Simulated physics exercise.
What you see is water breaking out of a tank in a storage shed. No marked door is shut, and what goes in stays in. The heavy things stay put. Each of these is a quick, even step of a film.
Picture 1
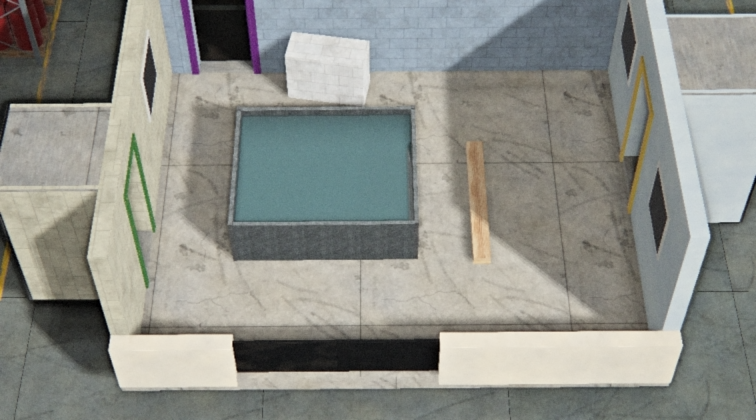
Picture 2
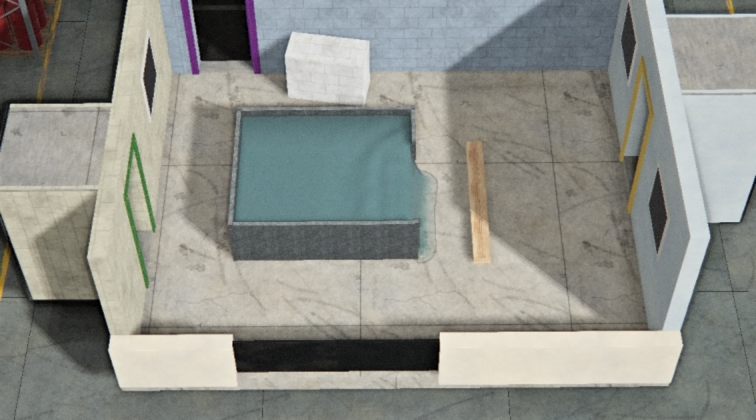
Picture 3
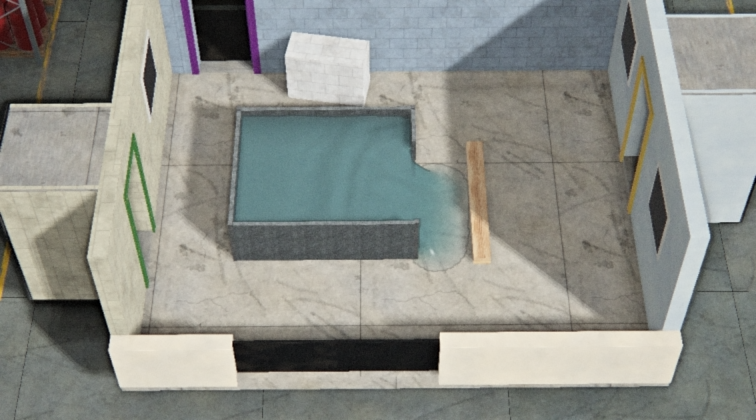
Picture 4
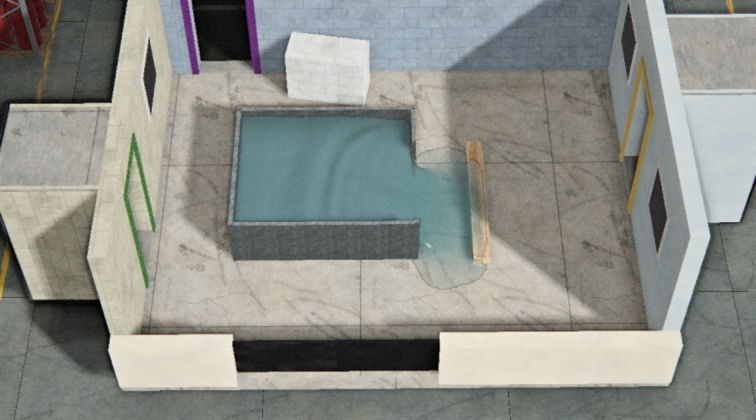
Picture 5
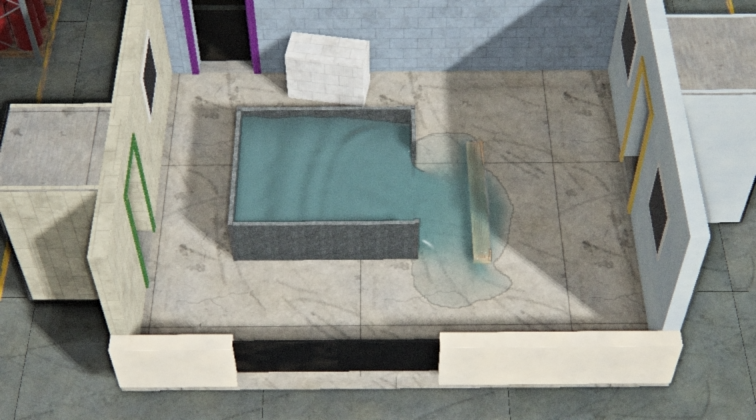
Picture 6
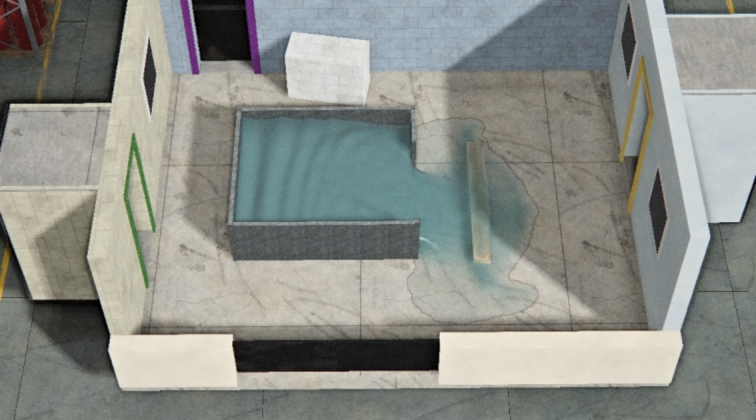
Water pours through a gap in the tank's right side and spreads around a wooden plank.
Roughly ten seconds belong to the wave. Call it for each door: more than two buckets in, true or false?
Yellow door true, purple door true, green door true.
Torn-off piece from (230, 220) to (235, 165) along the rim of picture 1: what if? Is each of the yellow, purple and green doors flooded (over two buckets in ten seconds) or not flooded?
Result: Yellow remains beneath it; purple goes past the limit; green goes past the limit.
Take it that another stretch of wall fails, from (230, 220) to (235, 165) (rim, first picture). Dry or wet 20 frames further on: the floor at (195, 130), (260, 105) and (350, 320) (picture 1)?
Submerged, submerged, submerged.
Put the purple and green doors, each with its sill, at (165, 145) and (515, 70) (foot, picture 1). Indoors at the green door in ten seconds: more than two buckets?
One by one: Green door goes over.
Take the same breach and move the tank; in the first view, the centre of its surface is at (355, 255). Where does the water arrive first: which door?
The door marked yellow is the first one.
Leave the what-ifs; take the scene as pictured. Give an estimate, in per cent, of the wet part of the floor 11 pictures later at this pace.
Share estimate: About 55 per cent.
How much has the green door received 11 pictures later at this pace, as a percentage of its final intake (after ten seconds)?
My estimate is close to 0 per cent.
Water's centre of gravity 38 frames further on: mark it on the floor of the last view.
Somewhere near (437, 197).
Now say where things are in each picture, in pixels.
Still water in the water tank at (325, 167), in the first picture.
The front is at (424, 175), out from the gap at (413, 206), in the second picture.
The front is at (451, 172), out from the gap at (413, 206), in the third picture.
Water pours out at (413, 208) and has run to (465, 157), in the fourth picture.
Water pours out at (413, 208) and has run to (498, 289), in the fifth picture.
The front is at (528, 299), out from the gap at (413, 207), in the sixth picture.
A moment on, water covers 40 % of the floor; the yellow door wet at the sill, nothing in, the purple door not reached, the green door not reached.
Next, water covers 55 % of the floor; the yellow door over two buckets in, the purple door not reached, the green door not reached.
Then, water covers 65 % of the floor; the yellow door far over two buckets in, the purple door not reached, the green door not reached.
Later, water covers 85 % of the floor; the yellow door far over two buckets in, the purple door wet at the sill, nothing in, the green door wet at the sill, nothing in.
In the end, water covers 95 % of the floor; the yellow door far over two buckets in, the purple door over two buckets in, the green door over two buckets in.
